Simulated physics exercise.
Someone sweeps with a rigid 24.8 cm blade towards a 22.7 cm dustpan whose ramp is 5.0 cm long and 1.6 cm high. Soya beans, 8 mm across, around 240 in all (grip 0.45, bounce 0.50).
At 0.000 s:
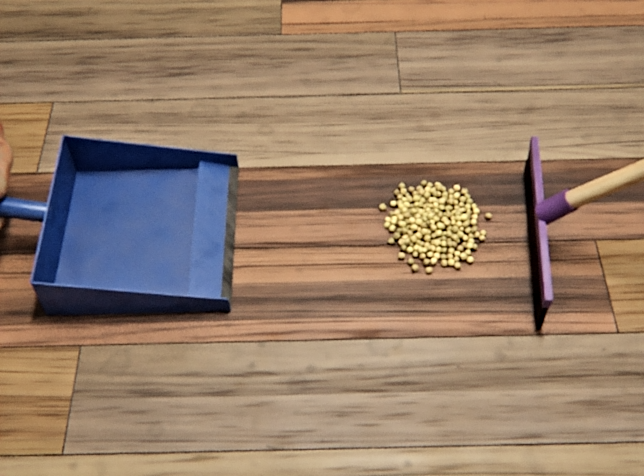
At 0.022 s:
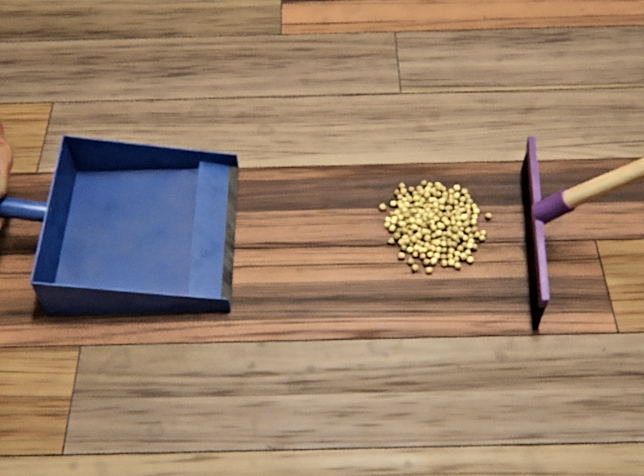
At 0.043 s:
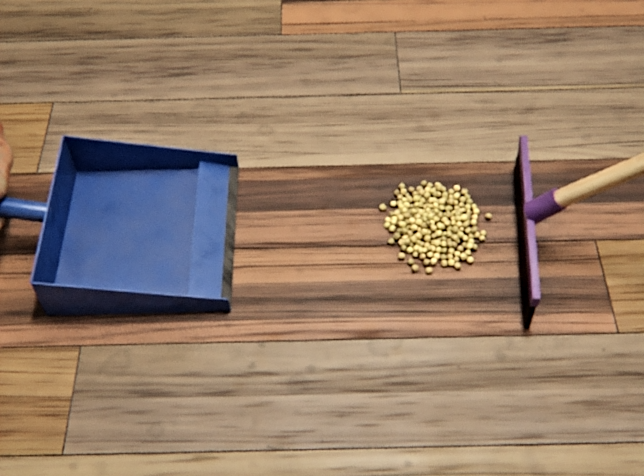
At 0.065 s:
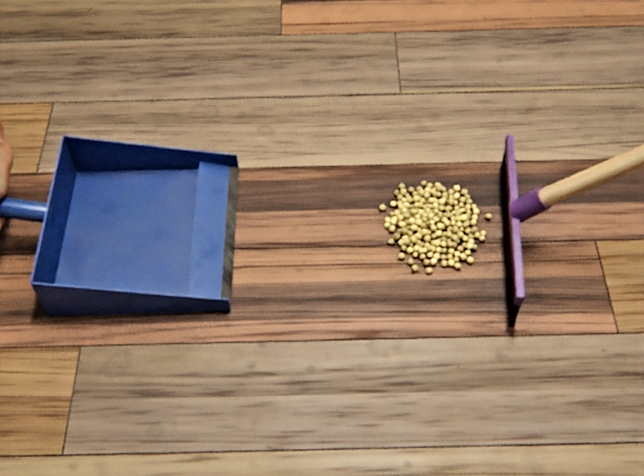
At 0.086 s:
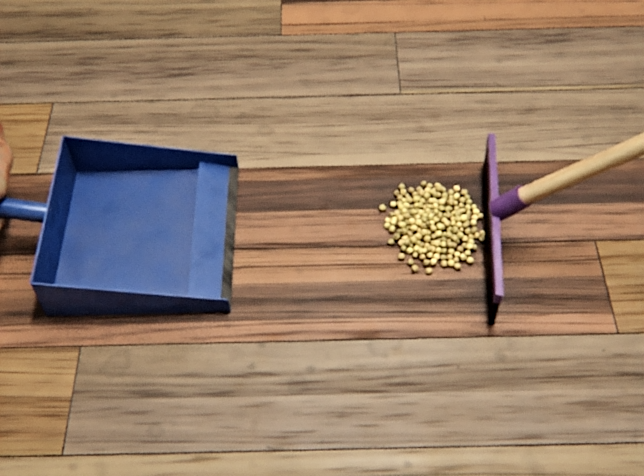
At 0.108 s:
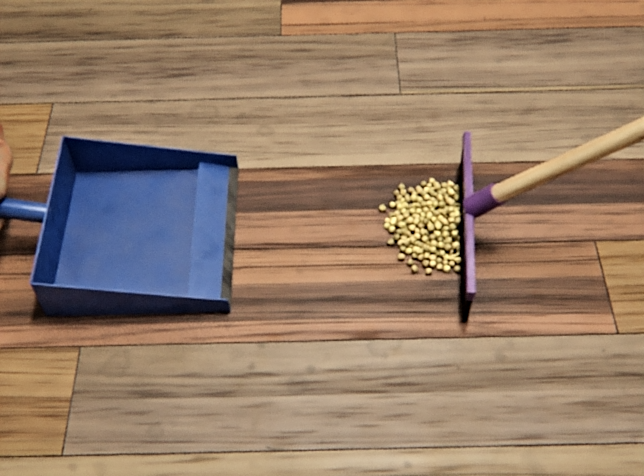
A hand holding a blue dustpan still while a purple blade slides left across wooden flooring and pushes into piled soya beans.
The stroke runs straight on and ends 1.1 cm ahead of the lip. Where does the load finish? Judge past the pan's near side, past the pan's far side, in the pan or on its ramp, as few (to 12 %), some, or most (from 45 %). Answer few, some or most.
Near side: Few, far side: Some, pan: Most.
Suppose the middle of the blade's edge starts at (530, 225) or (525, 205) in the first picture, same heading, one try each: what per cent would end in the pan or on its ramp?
Some 55 and 55 per cent.
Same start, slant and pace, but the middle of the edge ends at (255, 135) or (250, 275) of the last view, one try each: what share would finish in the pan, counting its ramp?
About 35 and 55 per cent.
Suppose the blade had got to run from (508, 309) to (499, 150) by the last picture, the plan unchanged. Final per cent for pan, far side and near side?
Pan 35, far 15, near 5.
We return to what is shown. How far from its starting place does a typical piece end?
Some 42 cm.
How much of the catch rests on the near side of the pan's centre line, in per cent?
Some 40 per cent.
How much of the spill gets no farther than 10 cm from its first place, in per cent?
Roughly 0 per cent.
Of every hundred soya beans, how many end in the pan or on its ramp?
About 60 per cent.
Then, at 0.21 s, middle of the blade 14 cm from the lip; 0 % over the lip, far side 5 %, near side 0 %.
After 0.28 s, middle of the blade 5 cm from the lip; 0 % over the lip, far side 15 %, near side 5 %.
After 0.49 s, middle of the blade 2 cm from the lip; 70 % over the lip, far side 15 %, near side 5 %.
In the end, at 2.0 s, near side 5 %, far side 15 %, pan 60 %, in front of the lip or behind the blade 20 %.
